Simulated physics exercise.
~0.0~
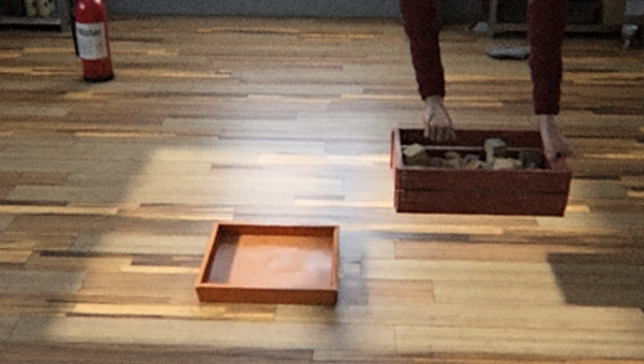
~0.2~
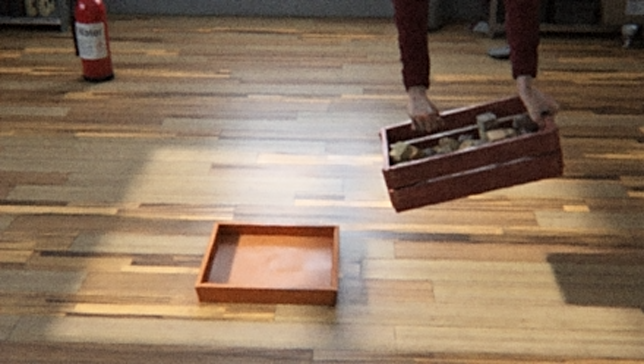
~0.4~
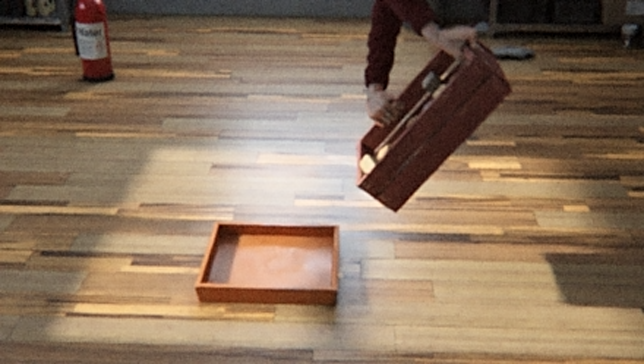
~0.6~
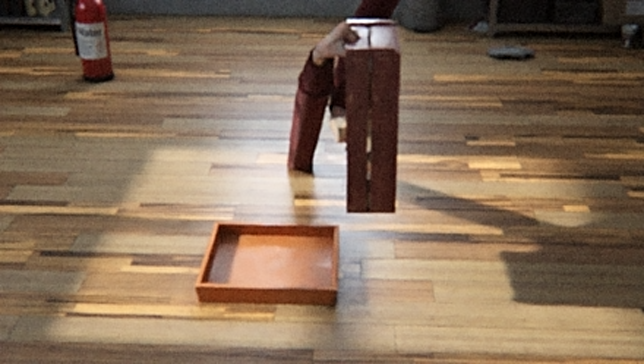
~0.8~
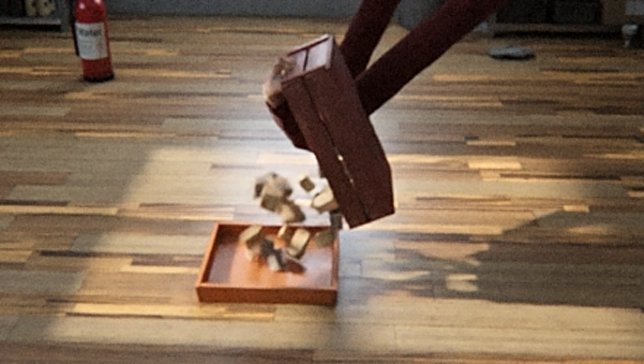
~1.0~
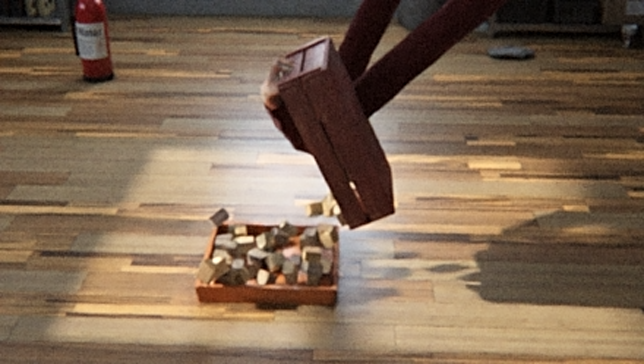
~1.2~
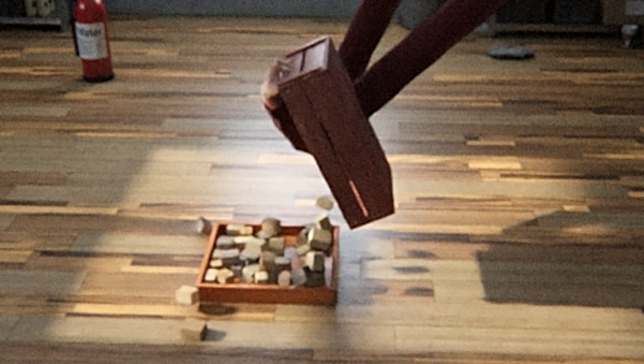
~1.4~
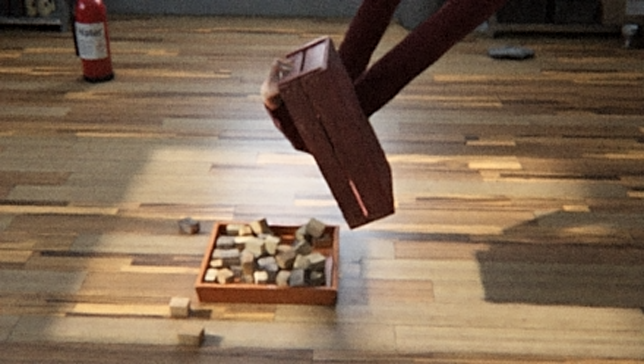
On a sunlit wooden floor, with a red fire extinguisher standing at the back left, two hands hold a red slatted tote filled with small wooden blocks, above and to the right of an empty orange tray. The hands tilt the tote and swing it leftward until it stands on end, then tip it further over. Blocks tumble out in a cluster and drop into the tray, quickly filling it. A few bounce or spill past the left side. The tote stays tipped as the blocks settle, most piled in the tray and three lying on the floor to its left.
